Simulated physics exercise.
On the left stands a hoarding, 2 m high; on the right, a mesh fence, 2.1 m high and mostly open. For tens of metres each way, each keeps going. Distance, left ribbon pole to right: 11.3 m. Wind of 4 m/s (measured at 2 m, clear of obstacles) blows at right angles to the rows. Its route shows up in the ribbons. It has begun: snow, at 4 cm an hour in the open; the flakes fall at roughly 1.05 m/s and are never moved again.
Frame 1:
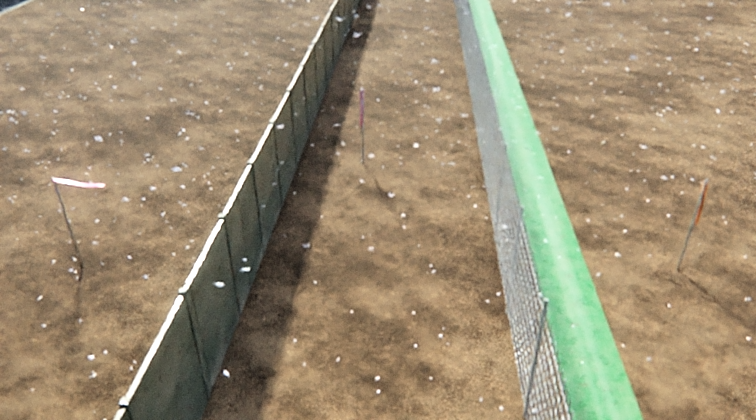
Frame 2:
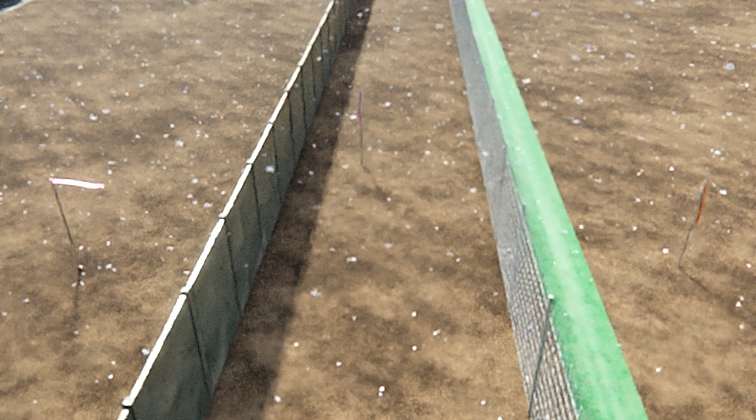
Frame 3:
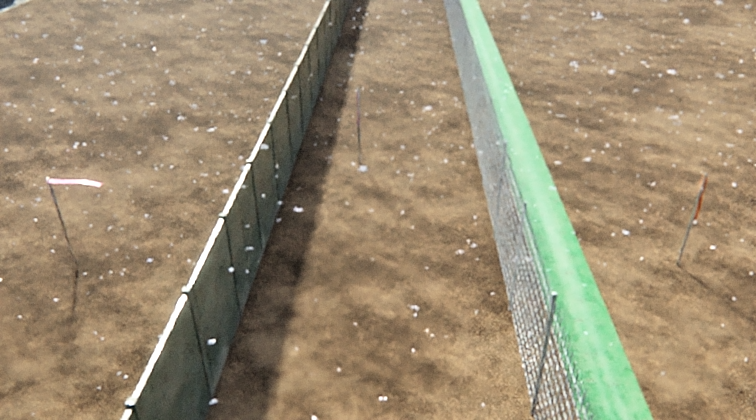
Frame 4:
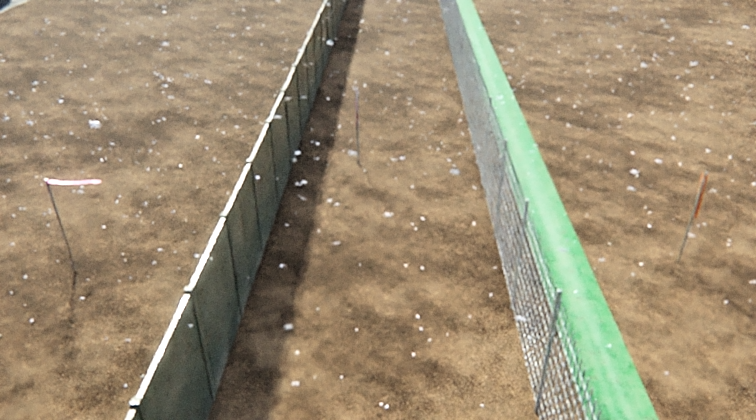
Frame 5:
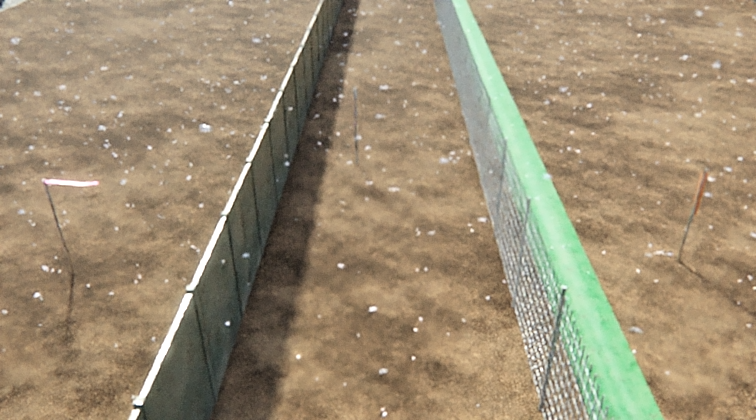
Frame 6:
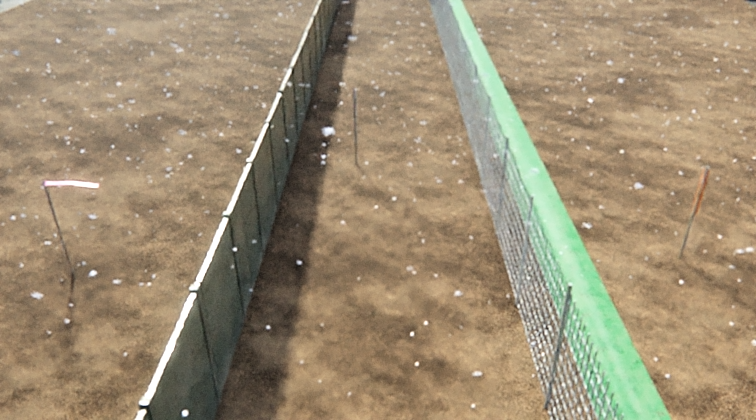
White flakes drifting over bare brown ground between a hoarding and a green-topped mesh fence, a ribbon on the left pole streaming right.
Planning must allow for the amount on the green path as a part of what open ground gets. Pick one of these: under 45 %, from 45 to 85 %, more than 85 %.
I would pick between 45 and 85 %.
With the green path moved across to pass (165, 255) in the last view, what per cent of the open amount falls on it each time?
I'd say close to 100 per cent of the open amount.
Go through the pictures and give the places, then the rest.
The left ribbon ends at (104, 185), leaning 85 degrees to the right, in the first frame.
The right ribbon ends at (695, 222), hanging almost straight and the green one passes (559, 261), in the second frame.
Above the rows the flakes slant 80 degrees from upright, towards the right and the top of the hoarding crosses (267, 127), in the third frame.
The left ribbon ends at (100, 182), leaning 90 degrees to the right and the green one passes (535, 193), in the fourth frame.
The right ribbon ends at (694, 215), hanging almost straight and above the rows the flakes slant 80 degrees from upright, towards the right, in the fifth frame.
The top of the mesh fence crosses (500, 122), in the sixth frame.
In 10 minutes the green path collects 5 mm against 7 mm in the open.
In 30 minutes the green path collects 15 mm against 20 mm in the open.
In 60 minutes the green path collects 30 mm against 40 mm in the open, so the green path has 75 % of the open amount; the left half of it has 79 %, the right half 71 %.
